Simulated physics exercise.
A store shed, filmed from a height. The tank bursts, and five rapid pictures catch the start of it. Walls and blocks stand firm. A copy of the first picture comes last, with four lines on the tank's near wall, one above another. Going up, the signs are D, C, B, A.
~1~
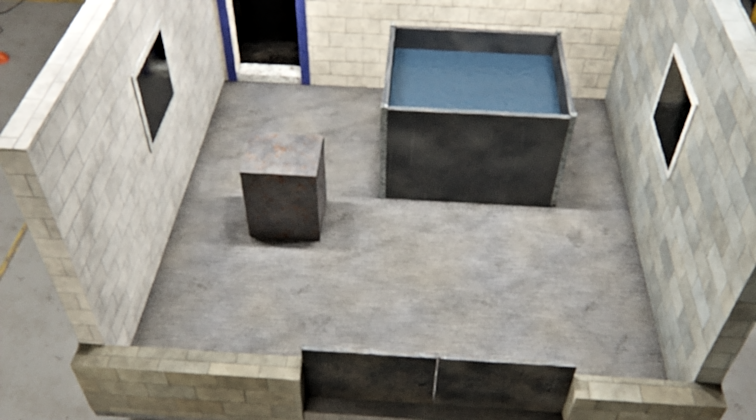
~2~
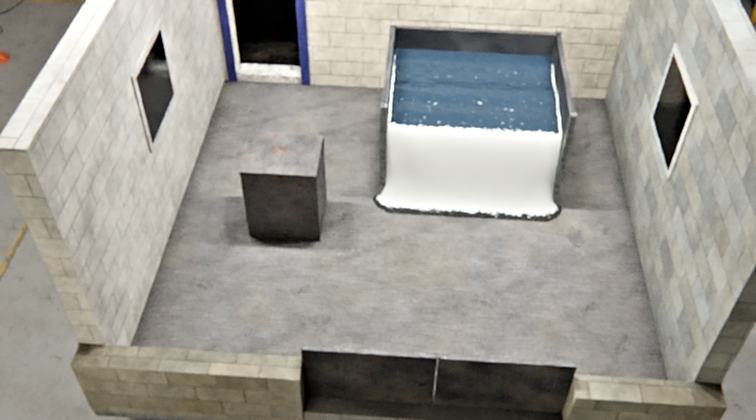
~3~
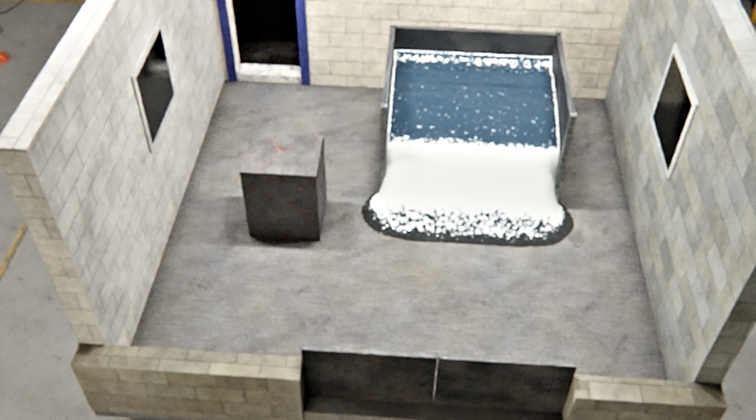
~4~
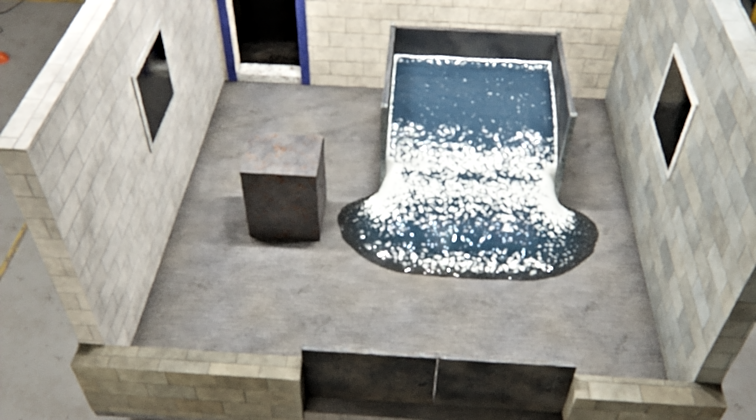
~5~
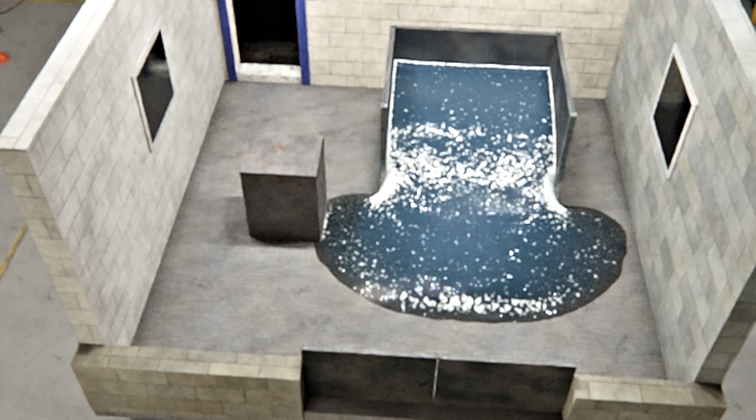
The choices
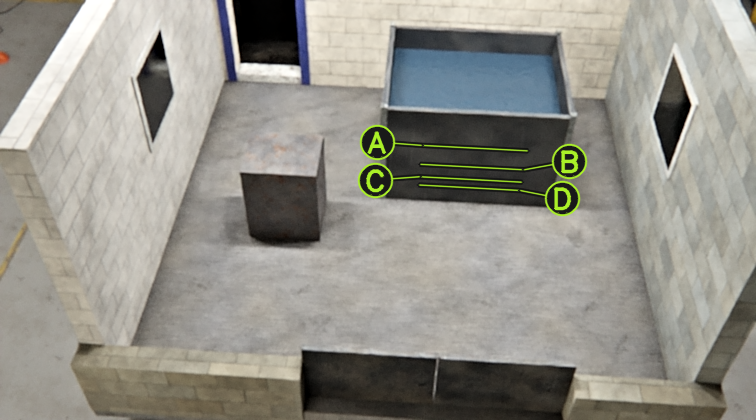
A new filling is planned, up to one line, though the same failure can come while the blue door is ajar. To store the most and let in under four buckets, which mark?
Choose B.
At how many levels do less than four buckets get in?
Three.
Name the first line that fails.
That is line A.
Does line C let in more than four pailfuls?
No, not at all.
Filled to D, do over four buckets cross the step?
No, not at all.
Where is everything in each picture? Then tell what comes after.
The first frame shows water in the tank at rest, its middle at (474, 88); foot of the blue doorway at (270, 82); shut gate at (437, 362).
The second frame shows front seen at (383, 200), 3 % of the ground wet.
The third frame shows front seen at (371, 215), 7 % of the ground wet.
The fourth frame shows front seen at (352, 237), 13 % of the ground wet.
The fifth frame shows front seen at (323, 251), 22 % of the ground wet.
On the marked copy, A at (474, 148); B at (472, 167); C at (470, 179); D at (469, 187); from the bottom up D, C, B, A.
With A, about 8 bucketfuls get in.
With B, a splash gets over, under a bucket.
With C, nothing gets over.
With D, nothing gets over.
